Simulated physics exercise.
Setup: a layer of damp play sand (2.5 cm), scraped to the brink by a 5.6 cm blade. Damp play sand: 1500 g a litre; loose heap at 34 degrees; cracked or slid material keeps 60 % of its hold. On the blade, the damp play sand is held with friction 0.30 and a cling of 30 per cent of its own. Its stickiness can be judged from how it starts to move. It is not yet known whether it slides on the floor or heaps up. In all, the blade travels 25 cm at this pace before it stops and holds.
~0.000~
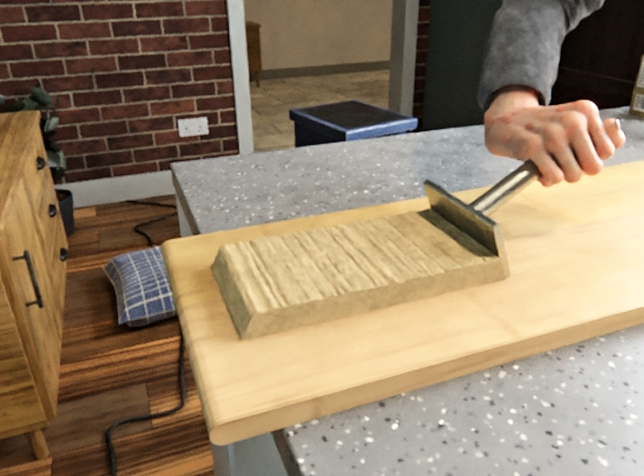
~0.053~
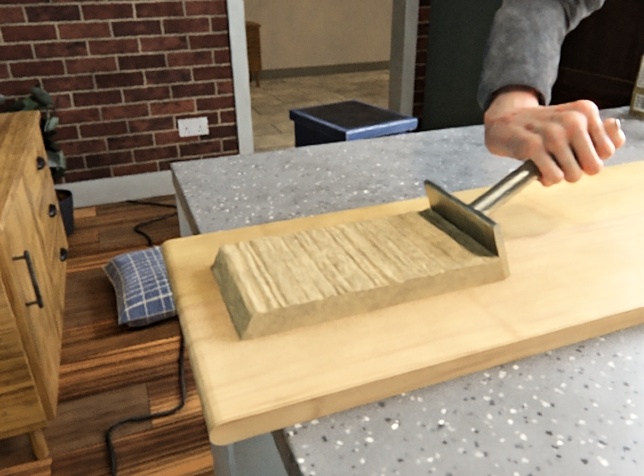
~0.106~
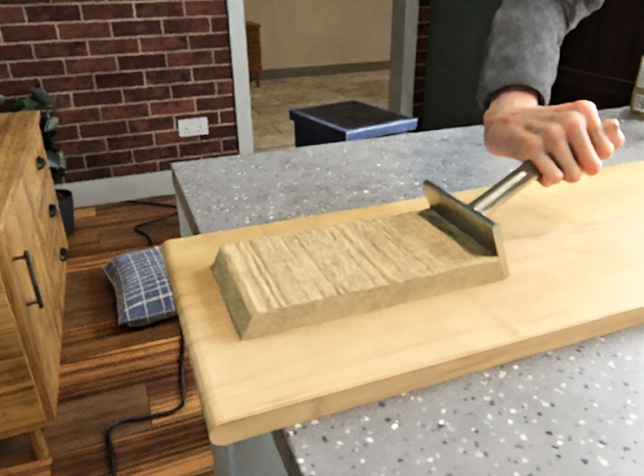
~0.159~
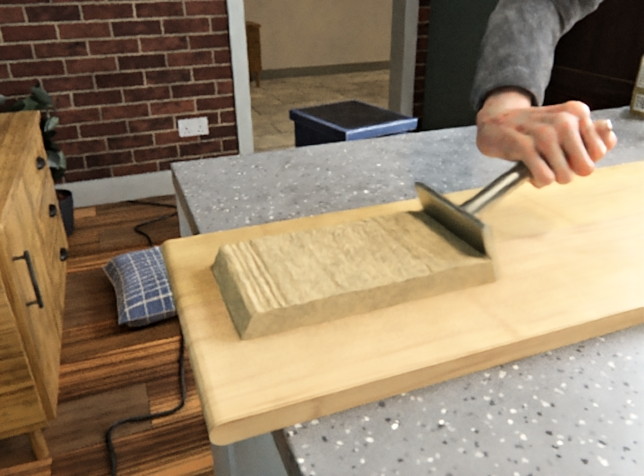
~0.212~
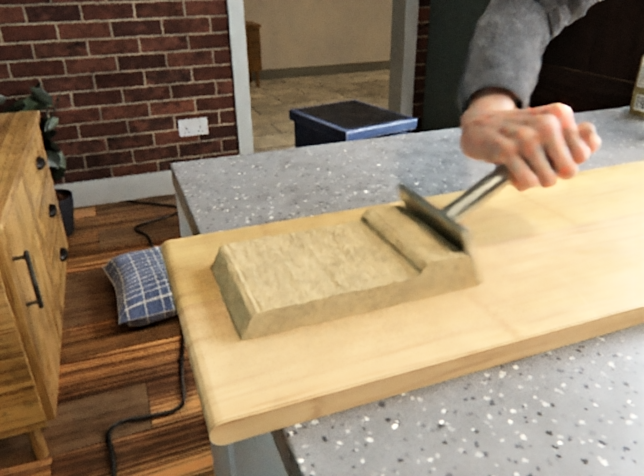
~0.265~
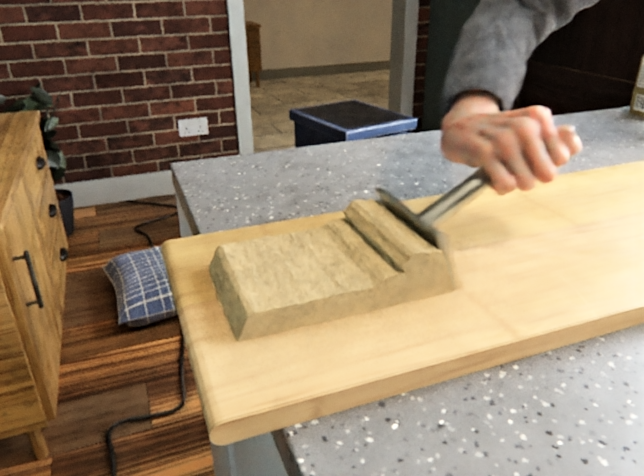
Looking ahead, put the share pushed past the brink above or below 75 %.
Outcome: Not reaching 75 %.
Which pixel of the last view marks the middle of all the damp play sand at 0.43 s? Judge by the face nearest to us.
Roughly pixel (285, 315) on the near face.
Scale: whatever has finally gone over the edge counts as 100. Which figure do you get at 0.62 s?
Estimate: 50 %.
After 0.43 s, 0 % has gone over the edge.
After 0.62 s, 29 % has gone over the edge.
After 0.81 s, 60 % has gone over the edge.
After 1.01 s, 61 % has gone over the edge.
After 1.15 s, at the end, 61 % has gone over the edge.
